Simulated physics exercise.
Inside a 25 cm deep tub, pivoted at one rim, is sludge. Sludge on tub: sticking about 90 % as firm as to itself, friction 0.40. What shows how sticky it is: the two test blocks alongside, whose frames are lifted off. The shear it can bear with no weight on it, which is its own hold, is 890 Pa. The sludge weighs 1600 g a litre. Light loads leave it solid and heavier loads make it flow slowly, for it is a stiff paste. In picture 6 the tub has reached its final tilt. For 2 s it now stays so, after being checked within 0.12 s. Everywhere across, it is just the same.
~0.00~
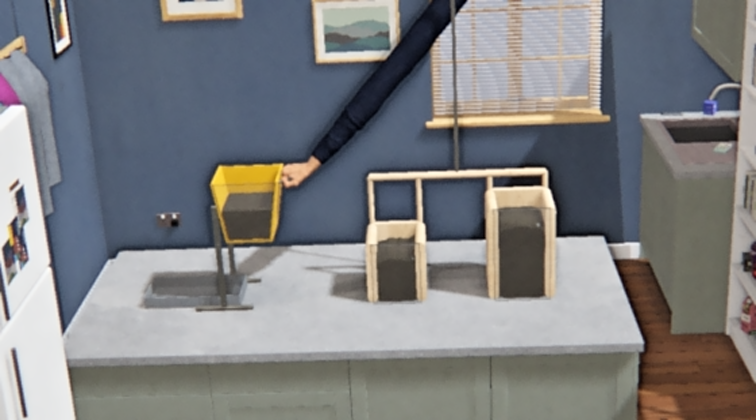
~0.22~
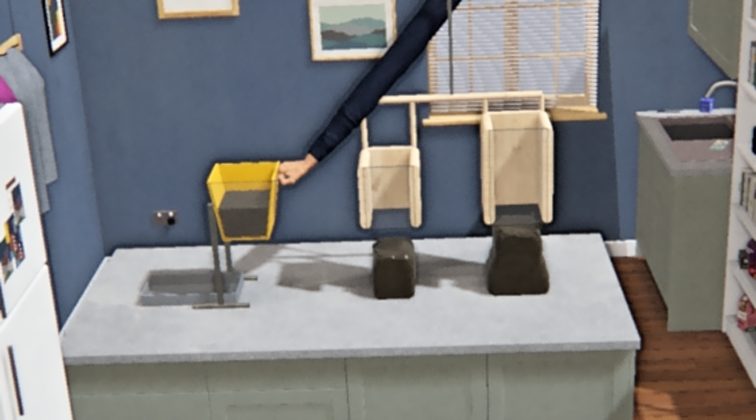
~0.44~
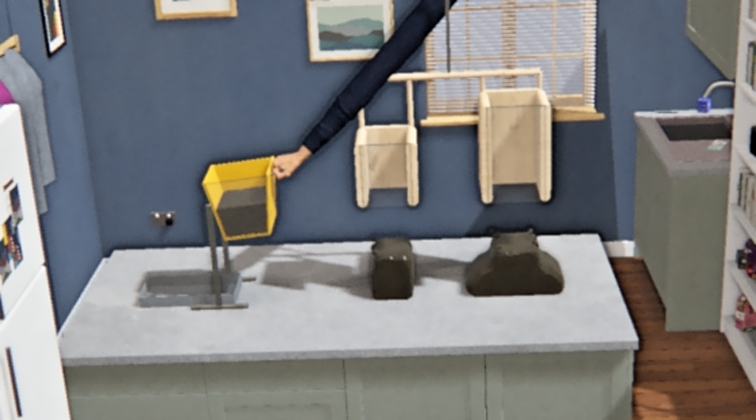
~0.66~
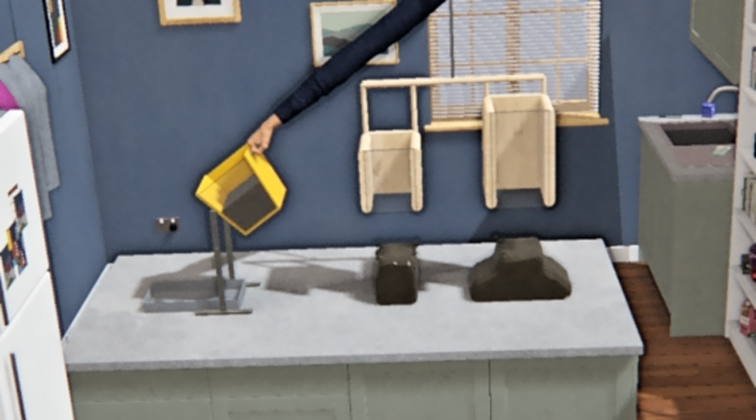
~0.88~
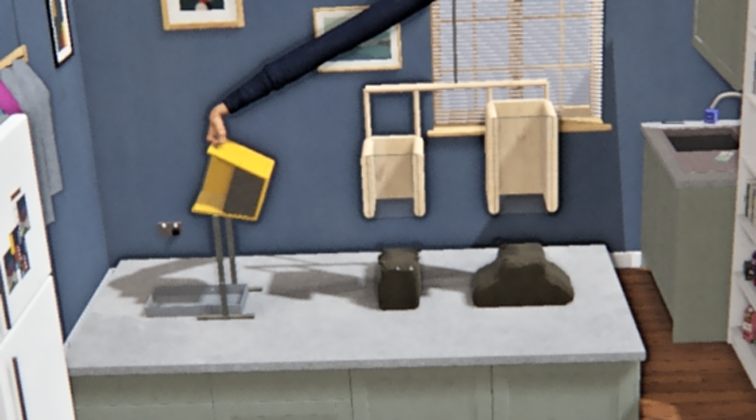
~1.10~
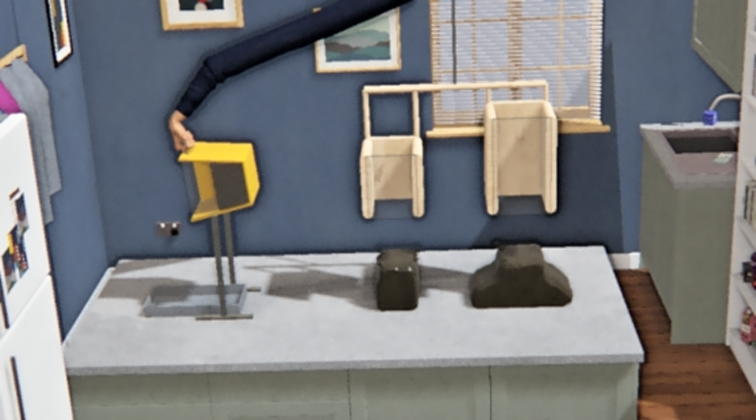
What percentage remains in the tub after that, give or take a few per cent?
100 %.
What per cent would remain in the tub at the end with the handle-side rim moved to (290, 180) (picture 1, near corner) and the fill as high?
The tub would keep roughly 55 percent.
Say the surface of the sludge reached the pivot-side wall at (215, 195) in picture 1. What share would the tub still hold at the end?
I'd put it close to 60 in a hundred.
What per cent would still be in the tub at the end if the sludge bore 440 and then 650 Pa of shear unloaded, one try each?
Result: 50 % for the first case, 70 % for the second.
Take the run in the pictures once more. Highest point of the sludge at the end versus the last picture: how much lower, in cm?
Roughly 0 cm.
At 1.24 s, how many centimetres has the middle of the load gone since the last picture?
I'd put the distance at about 0 centimetres.
After 1.24 s, the tub is at 95 degrees and holds 100 %.
After 1.41 s, the tub is at 95 degrees and holds 100 %.
After 1.58 s, the tub is at 95 degrees and holds 100 %.
After 1.75 s, the tub is at 95 degrees and holds 100 %.
After 3.10 s, the tub is at 95 degrees and holds 100 %.
